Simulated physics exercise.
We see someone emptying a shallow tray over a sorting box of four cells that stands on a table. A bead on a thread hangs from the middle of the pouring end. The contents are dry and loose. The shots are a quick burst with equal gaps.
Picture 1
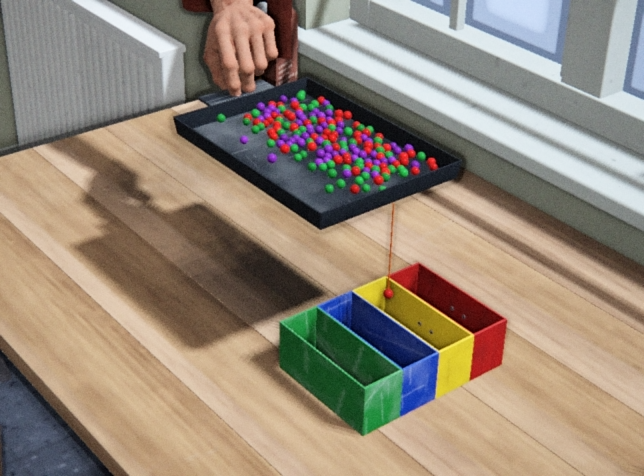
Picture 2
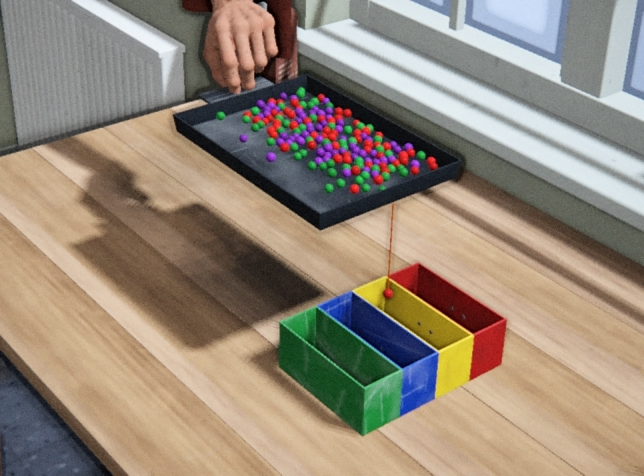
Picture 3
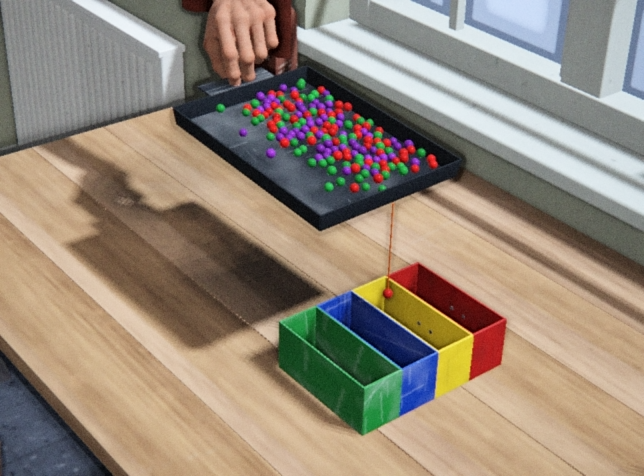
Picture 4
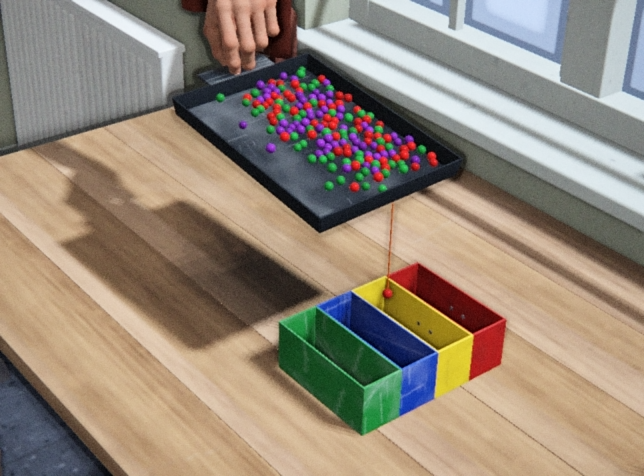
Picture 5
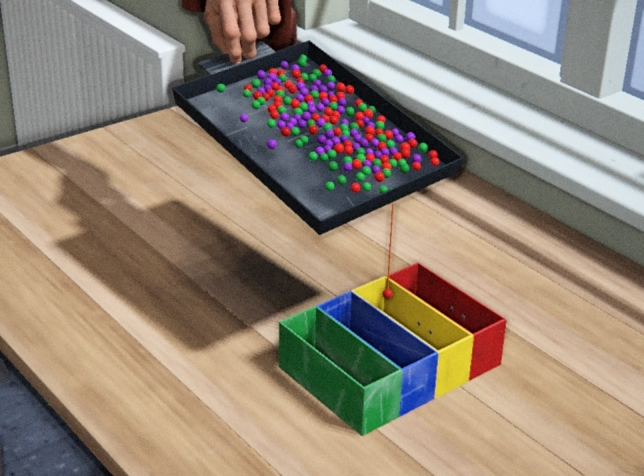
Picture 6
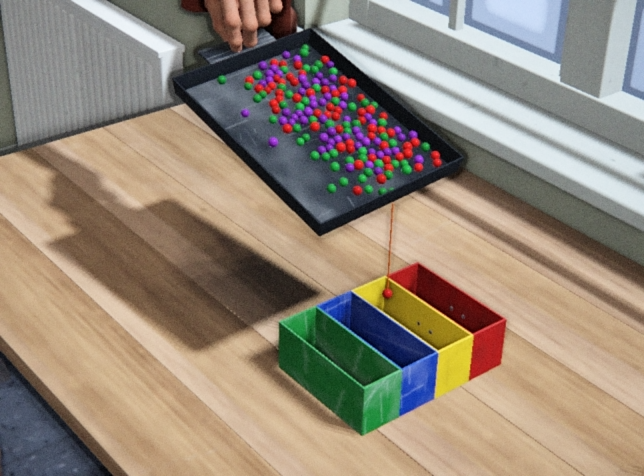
On a wooden table by a window, a hand gradually raised the back of a dark tray of colorful beads above a four-colored box, and the tray's near corner dipped slightly.
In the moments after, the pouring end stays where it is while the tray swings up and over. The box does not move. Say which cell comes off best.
The green one ends fullest.
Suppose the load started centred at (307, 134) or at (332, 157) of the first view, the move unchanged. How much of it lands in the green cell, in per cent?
The first gives 60 %, the second 70 %.
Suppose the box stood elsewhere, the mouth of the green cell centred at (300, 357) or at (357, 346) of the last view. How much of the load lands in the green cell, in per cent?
First some 10, then 50 per cent.
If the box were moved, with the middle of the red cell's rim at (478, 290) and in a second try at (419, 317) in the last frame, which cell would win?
One: The green cell. Two: The cell in blue.
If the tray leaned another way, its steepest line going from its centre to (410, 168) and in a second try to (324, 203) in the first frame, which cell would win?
One: The cell in red. Two: The green cell.
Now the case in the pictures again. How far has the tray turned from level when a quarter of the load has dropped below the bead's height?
At about 100°.
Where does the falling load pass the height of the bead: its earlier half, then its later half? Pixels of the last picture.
The first part at (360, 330); the rest at (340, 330).
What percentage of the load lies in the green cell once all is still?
Roughly 60 in a hundred.
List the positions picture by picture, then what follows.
The first picture shows corners of the pouring end near (321, 211) and (458, 160), level; middle of the load near (332, 139), round plastic beads; bead on its thread near (388, 294); green cell near (382, 398); blue cell near (419, 380); yellow cell near (454, 362); red cell near (488, 345).
The second picture shows corners of the pouring end near (321, 212) and (458, 160), level; middle of the load near (332, 137).
The third picture shows corners of the pouring end near (321, 213) and (458, 159), tipped barely, lowest at the left corner; middle of the load near (332, 133).
The fourth picture shows corners of the pouring end near (321, 216) and (458, 158), tipped a little, lowest at the left corner; middle of the load near (332, 126).
The fifth picture shows corners of the pouring end near (321, 219) and (459, 157), tipped a little, lowest at the left corner; middle of the load near (334, 120).
The sixth picture shows corners of the pouring end near (321, 221) and (460, 156), tipped a little, lowest at the left corner; middle of the load near (335, 117), all but a few on the move; green cell near (382, 398); blue cell near (418, 380); yellow cell near (453, 362); red cell near (487, 345).
Shortly afterwards, tray tipped steeply; all but a few on the tray; only a few in the green cell; a little falling or outside the box.
Next, tray tipped right over; near a third on the tray; near a quarter in the green cell; near a quarter in the blue cell; only a few in the yellow cell; near a third falling or outside the box.
Some moments later, tray tipped past a quarter turn; near half in the green cell; near a quarter in the blue cell; a little in the yellow cell; only a few in the red cell; a little falling or outside the box.
In the end, tray tipped past a quarter turn; near half in the green cell; near a quarter in the blue cell; a little in the yellow cell; only a few in the red cell; a little outside the box.
